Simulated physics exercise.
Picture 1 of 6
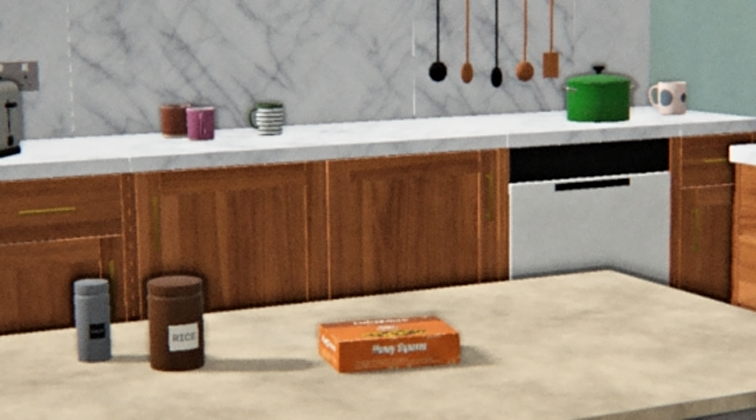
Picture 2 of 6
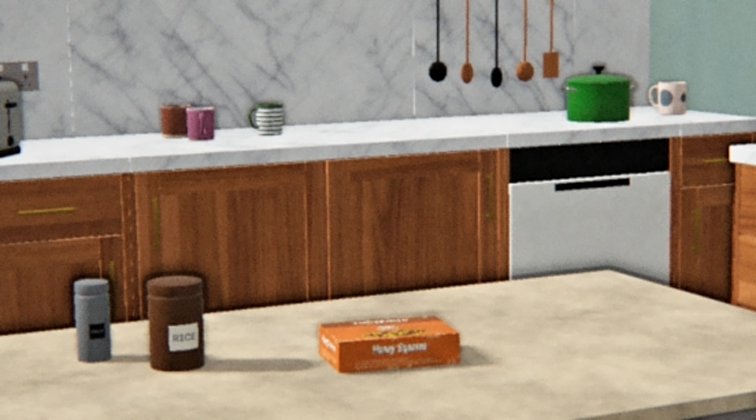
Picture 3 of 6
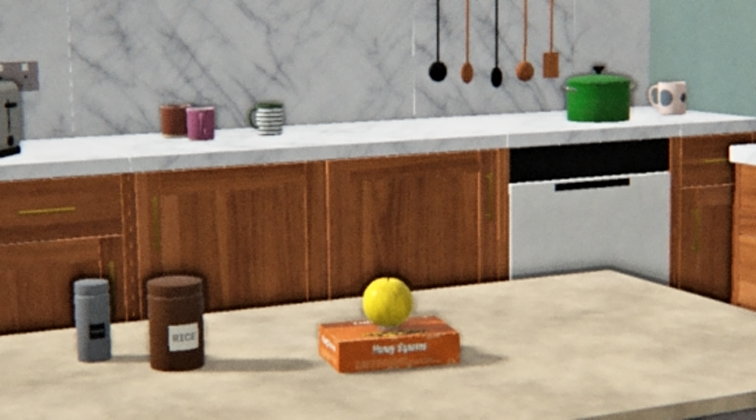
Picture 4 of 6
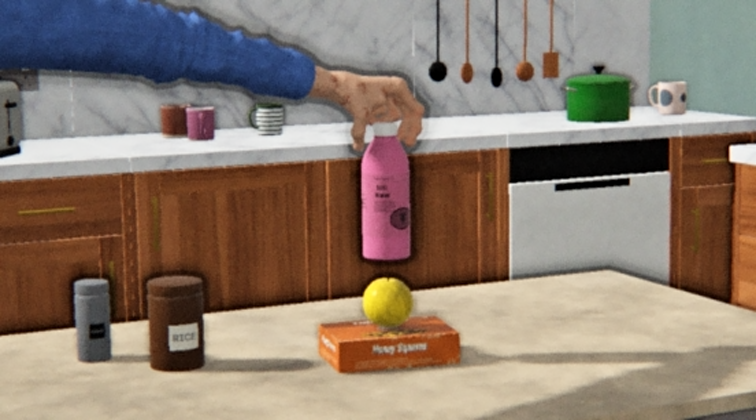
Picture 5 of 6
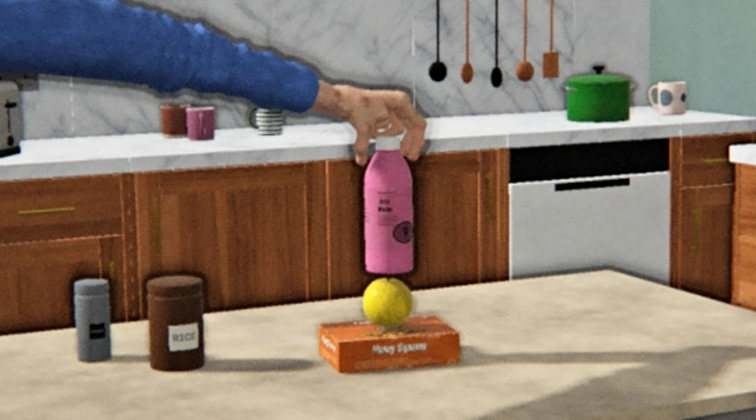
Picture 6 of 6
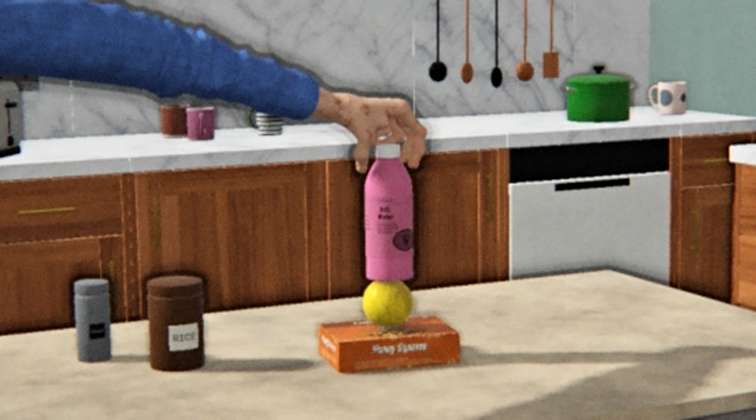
A blue-sleeved arm reaches in from the left over a pale countertop, seen from a fixed view facing a kitchen with wooden cabinets and a green pot behind. A grey shaker and a brown rice jar stand at left, beside an orange box near the centre. A yellow apple appears on the box, then the hand lowers a pink bottle upright onto the apple, still gripping its top.
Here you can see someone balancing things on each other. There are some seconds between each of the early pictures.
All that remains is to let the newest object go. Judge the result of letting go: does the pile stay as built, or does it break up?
The pile breaks up.
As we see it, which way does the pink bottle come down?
Rightwards.
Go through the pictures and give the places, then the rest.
The last thing is not in view yet, in the first picture.
The last thing is not in view yet; grey shaker (93, 321), in the second picture.
The last thing is not in view yet; yellow apple (388, 302), in the third picture.
On its way; pink bottle (386, 190); grey shaker (93, 321), in the fourth picture.
On its way; pink bottle (389, 204); yellow apple (388, 302), in the fifth picture.
Set down, still held; pink bottle (389, 212); grey shaker (93, 321), in the sixth picture.
Then, 0.60 s past the last view, pink bottle now fallen.
Then, 0.80 s past the last view, things are still on the move.
Then, 1.50 s past the last view, as before.
Finally, fallen, pink bottle; the other 4 still in place. Final places as the last picture's camera would see them, pink bottle near (584, 354). The pile comes apart.
